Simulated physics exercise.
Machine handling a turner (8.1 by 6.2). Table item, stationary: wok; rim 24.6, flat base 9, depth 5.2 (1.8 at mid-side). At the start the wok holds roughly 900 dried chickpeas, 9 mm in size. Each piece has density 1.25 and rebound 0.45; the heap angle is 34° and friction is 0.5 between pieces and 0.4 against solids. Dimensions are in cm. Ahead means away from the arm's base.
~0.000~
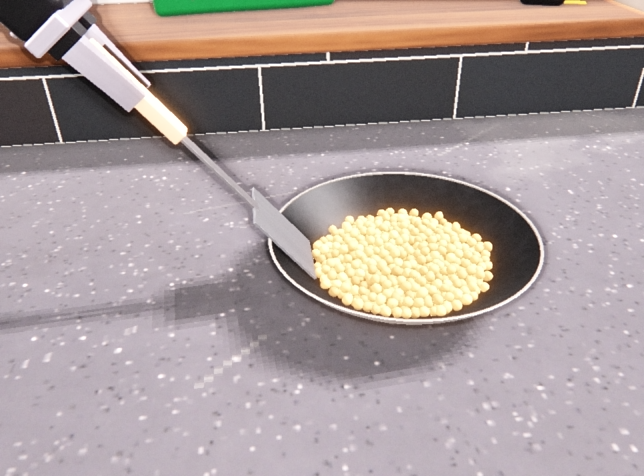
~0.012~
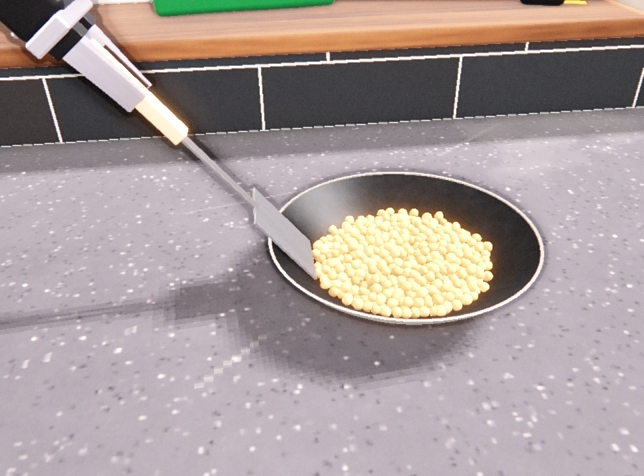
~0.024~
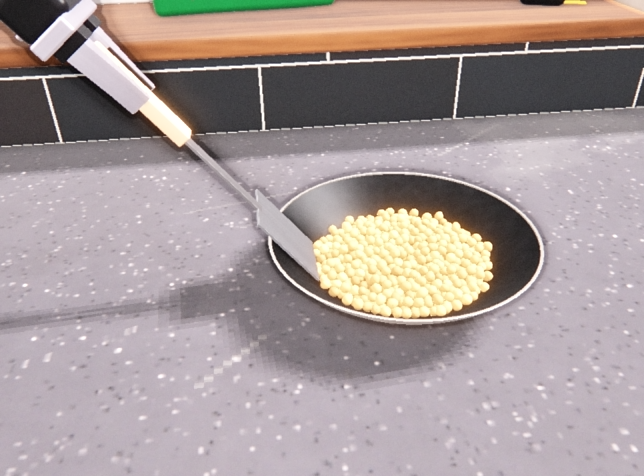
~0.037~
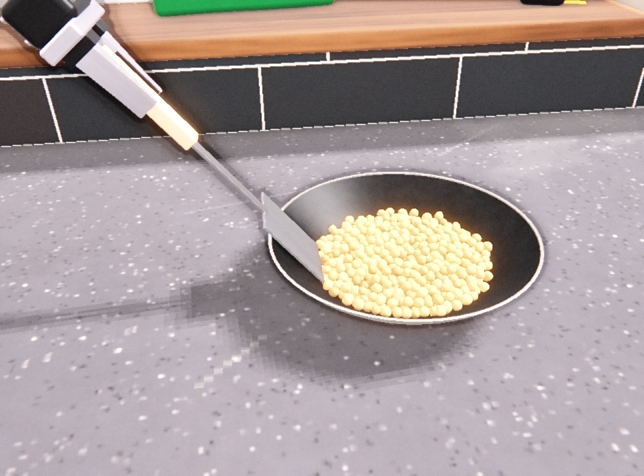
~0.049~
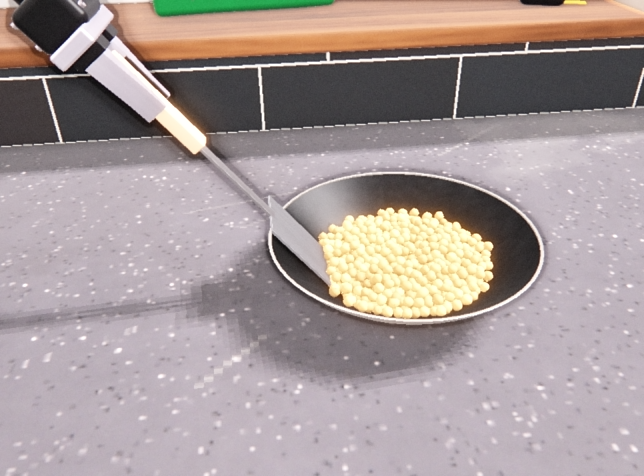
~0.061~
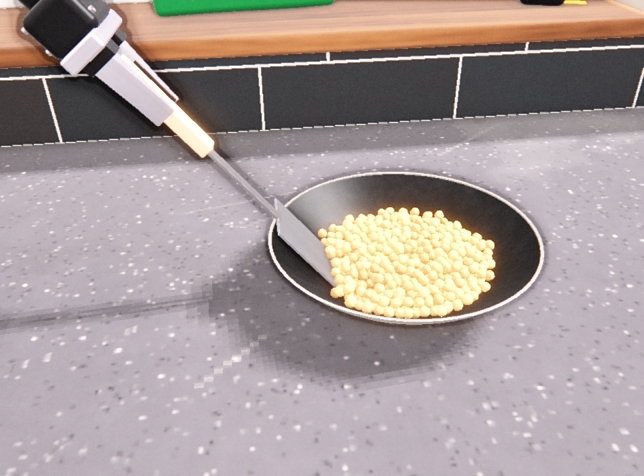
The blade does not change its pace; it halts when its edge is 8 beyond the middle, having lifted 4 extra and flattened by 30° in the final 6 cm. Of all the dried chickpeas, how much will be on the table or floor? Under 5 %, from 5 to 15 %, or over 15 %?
From 5 to 15 %.
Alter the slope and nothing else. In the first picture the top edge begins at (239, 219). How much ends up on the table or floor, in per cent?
Some 10 per cent.
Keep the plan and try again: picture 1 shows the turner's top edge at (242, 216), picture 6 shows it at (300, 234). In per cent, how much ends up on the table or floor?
About 35 per cent.
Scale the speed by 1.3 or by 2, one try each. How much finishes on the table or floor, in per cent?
The two tries give about 20 and 25 in a hundred.
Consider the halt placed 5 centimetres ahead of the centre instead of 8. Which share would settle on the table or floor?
Then around 0 per cent.
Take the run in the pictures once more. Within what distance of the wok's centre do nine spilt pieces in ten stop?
Distance from centre: Approx. 30 cm.
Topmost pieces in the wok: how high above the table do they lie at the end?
About 6.5 cm.
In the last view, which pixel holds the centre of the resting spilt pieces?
(582, 258) or thereabouts.
After 0.17 s, sloping 52°, highest piece 5 above the table; 900 in the wok.
After 0.29 s, sloping 40°, highest piece 7 above the table; 900 in the wok.
After 0.55 s, sloping 22°, highest piece 6 above the table; 816 in the wok, 77 on the table or floor, 7 on the blade or in flight.
After 1.60 s, sloping 22°, highest piece 6 above the table; 813 in the wok, 87 on the table or floor.
At rest, 813 in the wok, 87 on the table or floor. That is 10 % on the table or floor.
